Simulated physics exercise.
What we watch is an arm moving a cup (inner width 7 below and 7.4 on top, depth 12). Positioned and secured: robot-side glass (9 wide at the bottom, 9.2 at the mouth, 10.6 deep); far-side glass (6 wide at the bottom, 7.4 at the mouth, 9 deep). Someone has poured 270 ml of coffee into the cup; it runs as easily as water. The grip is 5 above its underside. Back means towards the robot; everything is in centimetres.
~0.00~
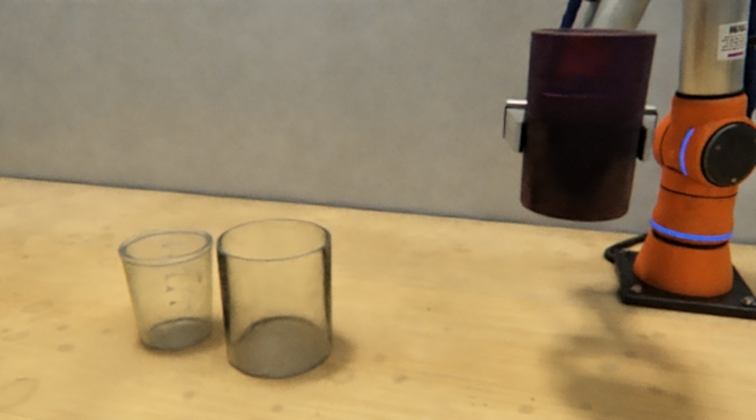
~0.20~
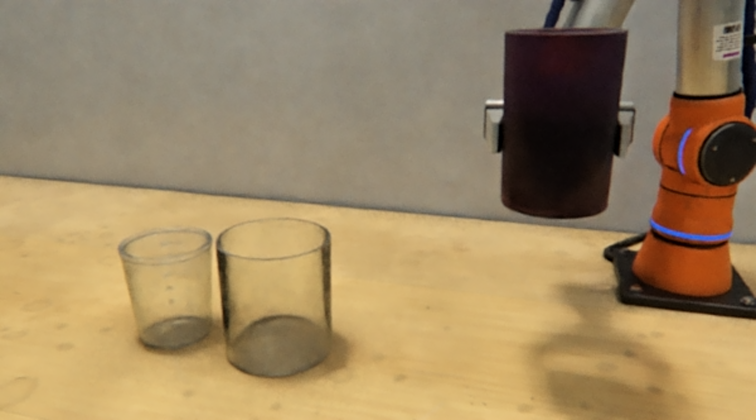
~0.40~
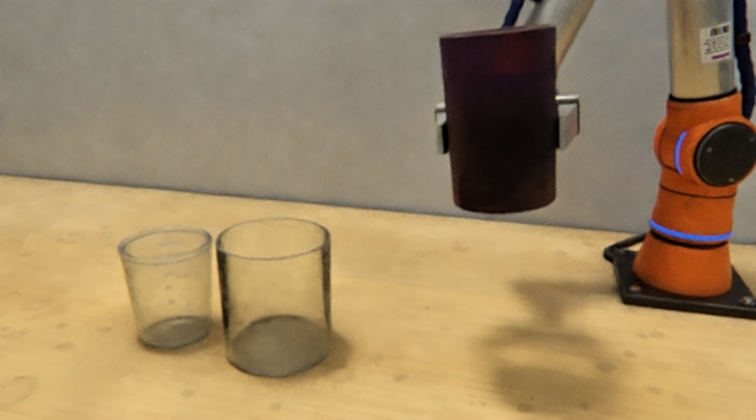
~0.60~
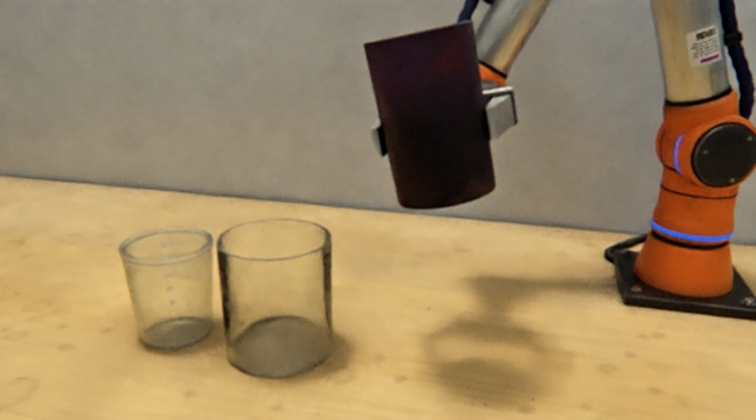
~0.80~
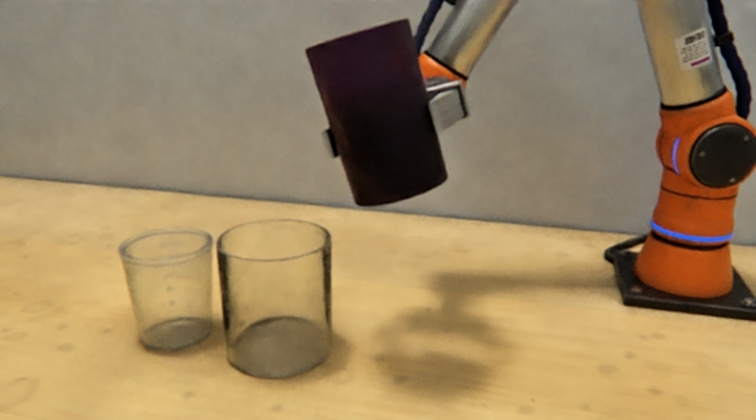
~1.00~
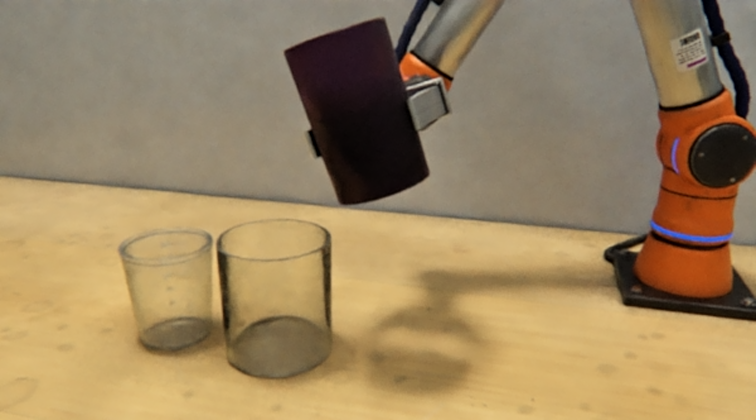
Dark cup in a robot arm's grip moving left above a wooden table, gradually tilting leftward near two empty clear glasses.
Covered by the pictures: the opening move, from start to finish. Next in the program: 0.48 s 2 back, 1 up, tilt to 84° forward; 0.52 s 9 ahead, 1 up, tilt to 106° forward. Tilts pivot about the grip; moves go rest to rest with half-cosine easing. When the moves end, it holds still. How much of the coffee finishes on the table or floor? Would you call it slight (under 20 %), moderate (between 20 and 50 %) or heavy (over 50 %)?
I would call it moderate.
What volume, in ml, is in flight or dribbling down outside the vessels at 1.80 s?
It works out to close to 30 ml.
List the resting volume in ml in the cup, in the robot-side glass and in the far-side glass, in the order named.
Near 0 ml first, 60 ml second and 140 ml third.
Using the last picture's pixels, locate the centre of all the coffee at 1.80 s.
It's centred near (271, 202).
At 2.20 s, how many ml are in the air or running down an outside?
I'd say close to 30 ml.
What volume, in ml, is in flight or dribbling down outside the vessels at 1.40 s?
Volume outside the vessels: Near 5 ml.
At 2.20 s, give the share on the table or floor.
About 16 percent.
After 1.40 s, tilted 80° forward, liquid up to 24 above the table; 265 ml in the cup, 5 ml in the air or running down outside.
After 1.80 s, tilted 99° forward, liquid up to 22 above the table; 150 ml in the cup, 55 ml in the robot-side glass, 25 ml in the far-side glass, 15 ml on the table or floor, 30 ml in the air or running down outside.
After 2.20 s, tilted 106° forward, liquid up to 64 above the table; 140 ml in the far-side glass, 55 ml in the robot-side glass, 45 ml on the table or floor, 5 ml in the cup, 30 ml in the air or running down outside.
After 3.00 s, tilted 106° forward, liquid up to 5 above the table; 135 ml in the far-side glass, 80 ml on the table or floor, 55 ml in the robot-side glass.
In the end, 135 ml in the far-side glass, 80 ml on the table or floor, 55 ml in the robot-side glass. That is 30 % on the table or floor.
